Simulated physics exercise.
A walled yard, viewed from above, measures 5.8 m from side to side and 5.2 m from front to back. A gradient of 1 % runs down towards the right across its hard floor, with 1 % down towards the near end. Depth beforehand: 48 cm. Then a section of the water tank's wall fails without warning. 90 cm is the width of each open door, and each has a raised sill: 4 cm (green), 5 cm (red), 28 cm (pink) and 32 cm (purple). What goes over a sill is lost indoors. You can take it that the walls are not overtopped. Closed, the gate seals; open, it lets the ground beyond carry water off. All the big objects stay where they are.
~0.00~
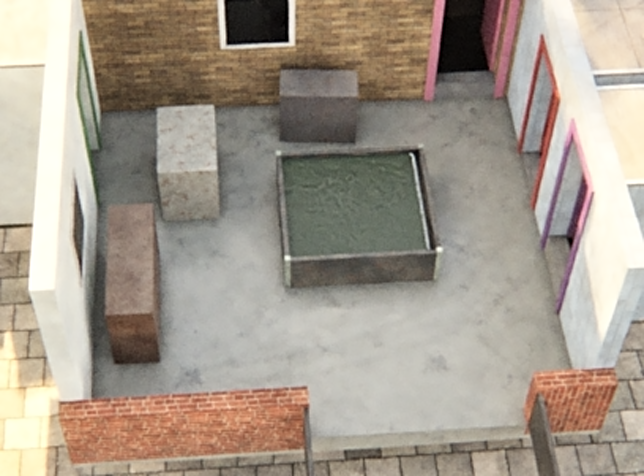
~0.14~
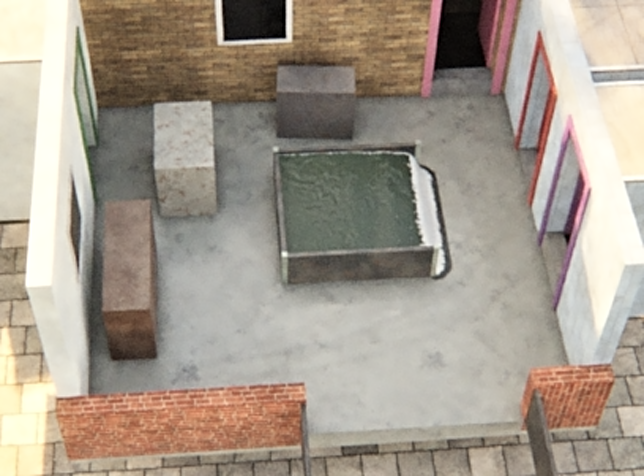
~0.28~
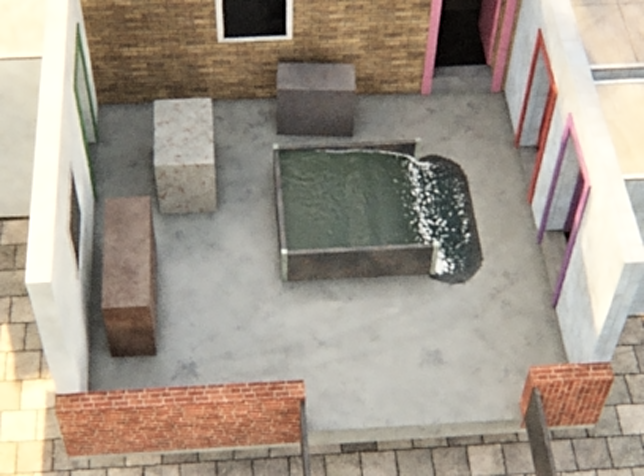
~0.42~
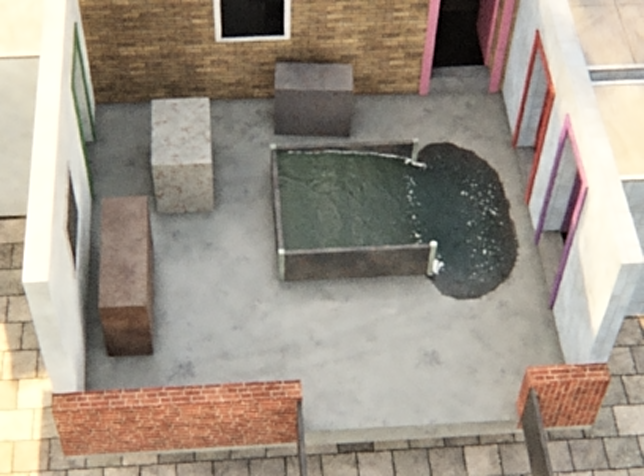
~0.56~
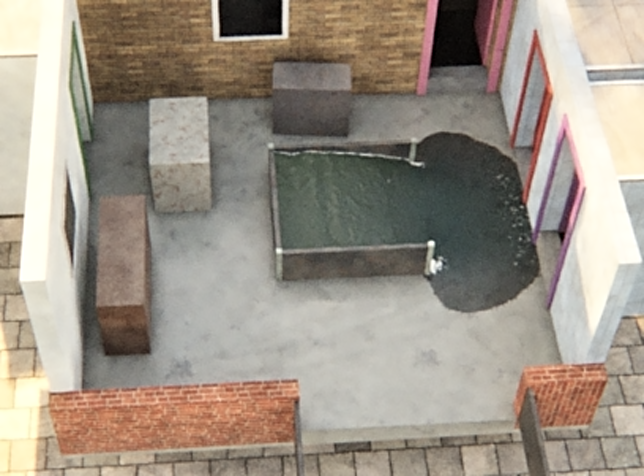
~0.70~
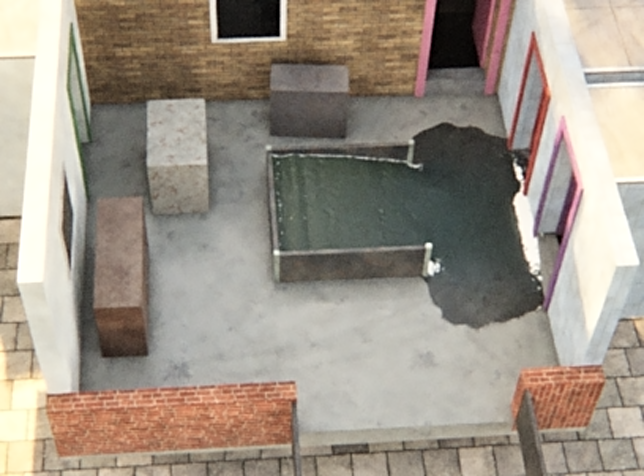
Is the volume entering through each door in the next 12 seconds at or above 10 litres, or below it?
Result: Green door: The total remains smaller than the cap; red door: The total grows larger than the cap; pink door: The total remains smaller than the cap; purple door: The total remains smaller than the cap.
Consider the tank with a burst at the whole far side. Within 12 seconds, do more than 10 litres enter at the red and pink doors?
Red goes beyond, pink stays inside, judged against that limit.
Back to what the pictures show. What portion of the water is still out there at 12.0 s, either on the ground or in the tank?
Roughly 50 per cent is still there.
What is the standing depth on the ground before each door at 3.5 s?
Depths: Green door 0 cm, red door 14 cm, pink door 14 cm, purple door 13 cm.
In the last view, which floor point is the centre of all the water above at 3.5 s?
Near (445, 238).
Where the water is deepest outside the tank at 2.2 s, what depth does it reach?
Max depth: About 30 centimetres.
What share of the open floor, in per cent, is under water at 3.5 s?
Close to 40 in a hundred.
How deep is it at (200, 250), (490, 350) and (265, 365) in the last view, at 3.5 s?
Around 0 cm, 8 cm and 0 cm, in the order given.
After 1.4 s water covers 20 % of the floor and is deepest (34 cm) near (509, 225); green door not reached, red door 21 cm at the sill, 68 L in, pink door not reached, purple door 25 cm at the sill, 0 L in.
After 2.2 s water covers 25 % of the floor and is deepest (30 cm) near (562, 401); green door not reached, red door 23 cm at the sill, 171 L in, pink door 9 cm at the sill, 0 L in, purple door 24 cm at the sill, 0 L in.
After 3.5 s water covers 40 % of the floor and is deepest (22 cm) near (559, 388); green door not reached, red door 14 cm at the sill, 268 L in, pink door 14 cm at the sill, 0 L in, purple door 13 cm at the sill, 0 L in.
After 7.0 s water covers 75 % of the floor and is deepest (10 cm) near (562, 401); green door 3 cm at the sill, 0 L in, red door 8 cm at the sill, 318 L in, pink door 5 cm at the sill, 0 L in, purple door 6 cm at the sill, 0 L in.
After 12.0 s water covers 90 % of the floor and is deepest (8 cm) near (559, 388); green door 1 cm at the sill, 0 L in, red door 4 cm at the sill, 326 L in, pink door 3 cm at the sill, 0 L in, purple door 5 cm at the sill, 0 L in.
